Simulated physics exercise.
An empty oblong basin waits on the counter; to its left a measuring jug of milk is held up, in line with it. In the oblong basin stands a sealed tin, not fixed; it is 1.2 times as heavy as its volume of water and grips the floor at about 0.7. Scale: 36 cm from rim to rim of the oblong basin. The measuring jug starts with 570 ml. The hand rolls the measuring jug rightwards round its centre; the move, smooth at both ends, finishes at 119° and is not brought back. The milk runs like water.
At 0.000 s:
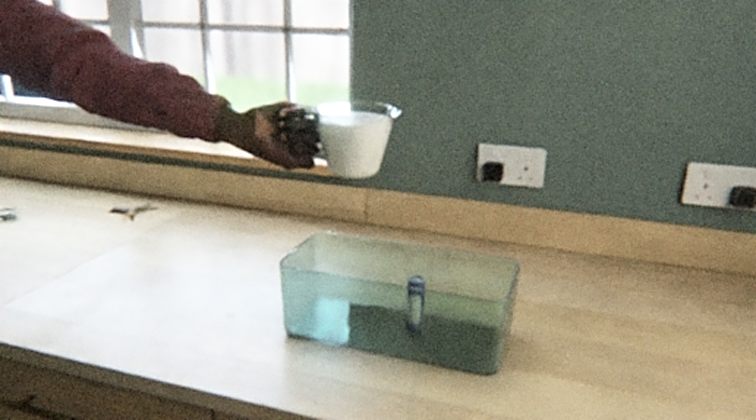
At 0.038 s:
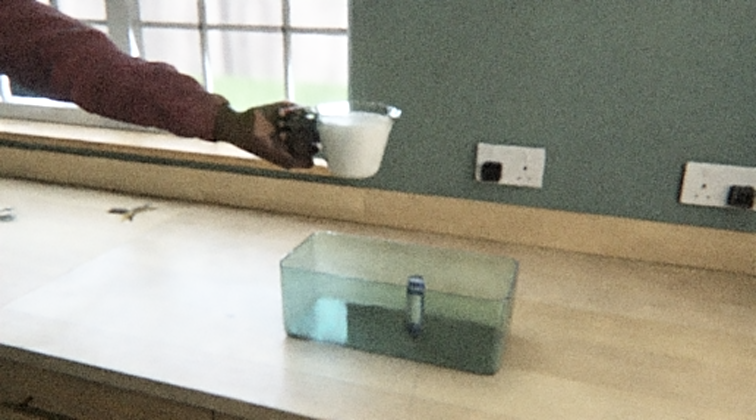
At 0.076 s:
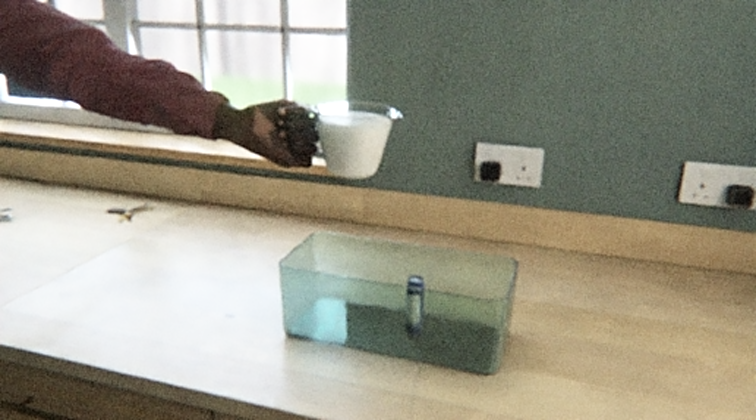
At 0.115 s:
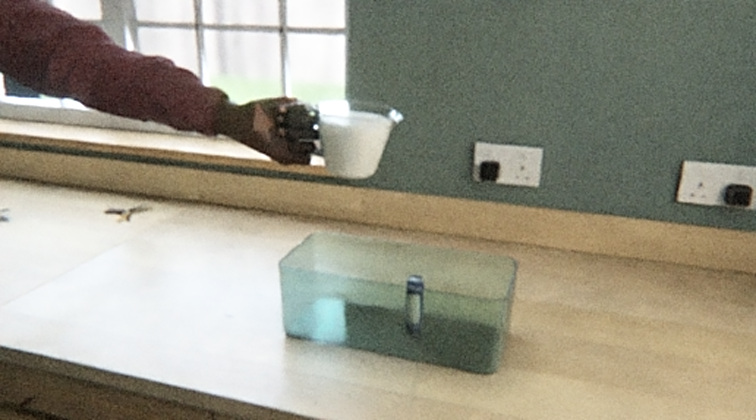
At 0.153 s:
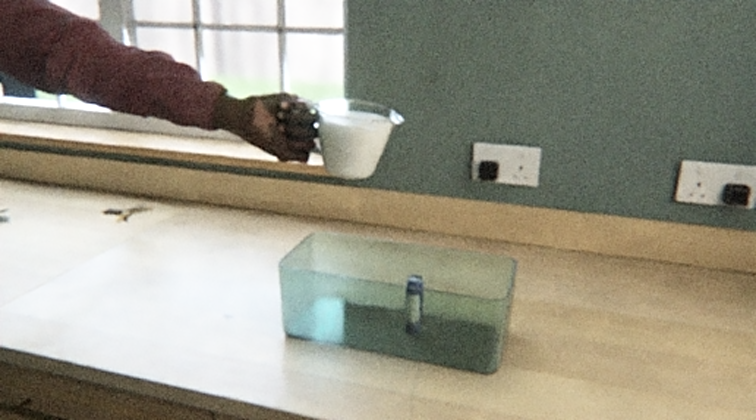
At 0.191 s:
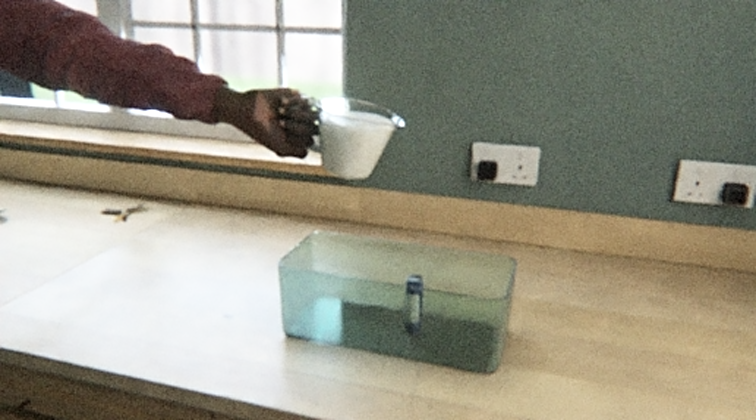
A hand holding a glass measuring jug of milk slowly tilting it slightly rightwards above a clear oblong basin on a counter.
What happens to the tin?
It stays up.
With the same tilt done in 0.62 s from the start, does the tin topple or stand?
The tin falls.
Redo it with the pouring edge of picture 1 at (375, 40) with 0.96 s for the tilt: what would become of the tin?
Then it falls.
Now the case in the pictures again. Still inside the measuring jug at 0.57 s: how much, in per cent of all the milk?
Near 54 in a hundred.
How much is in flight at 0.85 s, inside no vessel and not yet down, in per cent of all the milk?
Some 12 per cent.
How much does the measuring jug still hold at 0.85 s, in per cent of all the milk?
Some 2 per cent.
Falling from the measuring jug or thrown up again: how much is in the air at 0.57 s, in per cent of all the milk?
Near 36 in a hundred.
Then, 0.57 s in, the tilt is 77° and 53 per cent is still to pour; the tin stands where it began.
Then, 0.85 s in, the tilt is 115° and 2 per cent is still to pour; the tin stands where it began.
Then, 1.14 s in, the tilt is 119° and 0 per cent is still to pour; the tin stands where it began.
Then, 1.46 s in, the tilt is 119° and 0 per cent is still to pour; the tin stands where it began.
Finally, the tin stands where it began.
